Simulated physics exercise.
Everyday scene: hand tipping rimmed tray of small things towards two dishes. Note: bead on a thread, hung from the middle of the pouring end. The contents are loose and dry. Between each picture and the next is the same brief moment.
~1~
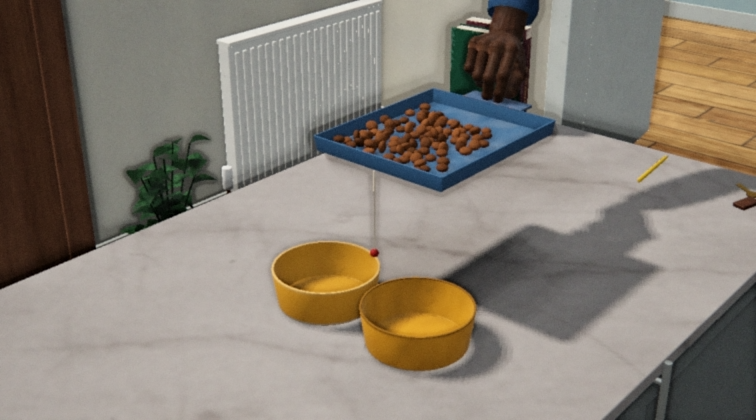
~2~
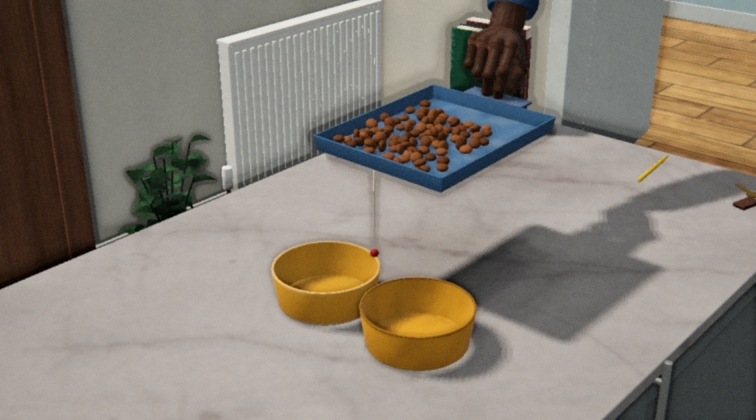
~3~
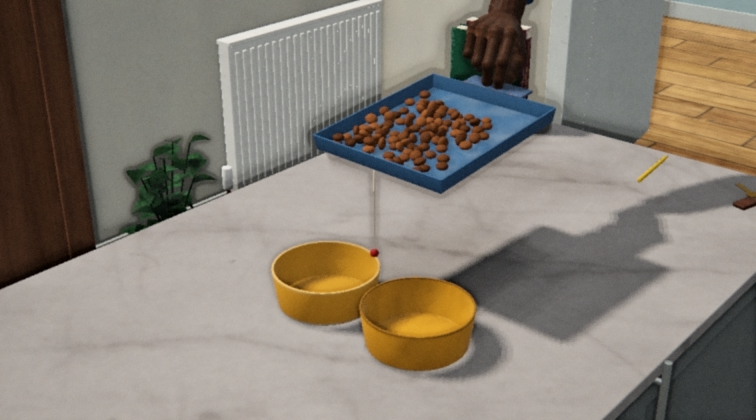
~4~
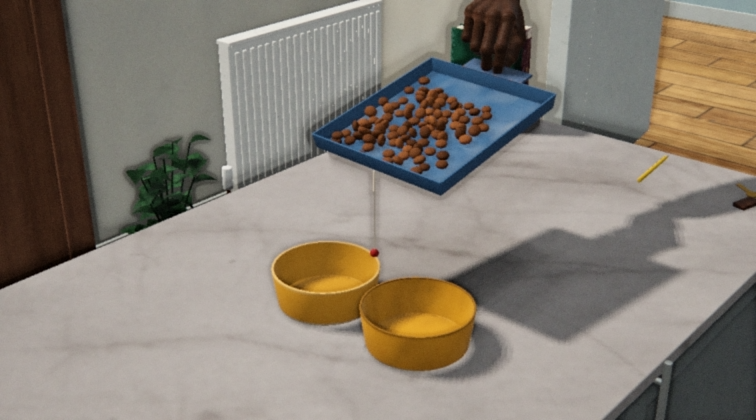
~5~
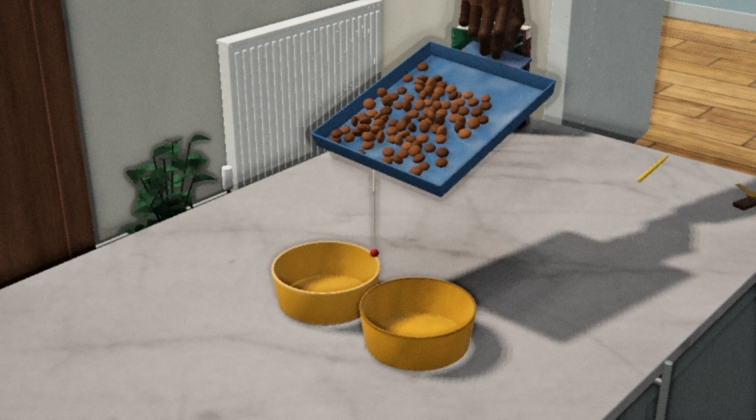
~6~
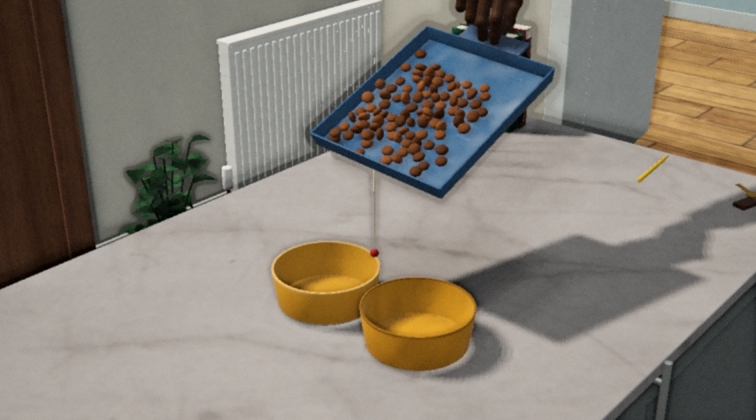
A hand raised the far side of a blue tray of brown kibble, tilting it more and more steeply toward the viewer, while two yellow dishes sat empty and still on the marble counter.
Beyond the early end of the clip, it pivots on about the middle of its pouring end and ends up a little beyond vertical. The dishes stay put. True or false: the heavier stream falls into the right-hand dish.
True.
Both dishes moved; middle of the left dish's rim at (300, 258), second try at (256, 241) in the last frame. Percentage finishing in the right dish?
80 per cent the first time, 40 per cent the second time.
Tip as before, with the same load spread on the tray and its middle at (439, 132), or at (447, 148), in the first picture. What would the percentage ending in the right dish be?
Roughly 60 per cent, and 80 per cent.
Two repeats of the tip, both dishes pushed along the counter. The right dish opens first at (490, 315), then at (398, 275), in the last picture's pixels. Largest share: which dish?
Well, the first try goes to the leftward dish and the second to the rightward dish.
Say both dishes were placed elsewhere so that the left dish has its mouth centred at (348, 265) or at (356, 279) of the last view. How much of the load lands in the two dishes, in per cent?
It would be roughly 80 per cent in the first placement and roughly 80 per cent in the second.
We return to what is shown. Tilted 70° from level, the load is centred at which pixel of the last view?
Near (390, 147).
Shortly afterwards, tray tipped steeply; all but a few on the tray; only a few in the air.
Next, tray tipped past a quarter turn; near a quarter on the tray; near half in the right dish; a little in the left dish; a little outside both; a little in the air.
Some moments later, tray tipped past a quarter turn; near two thirds in the right dish; near a quarter in the left dish; a little outside both.
In the end, tray tipped past a quarter turn; near two thirds in the right dish; near a quarter in the left dish; a little outside both.
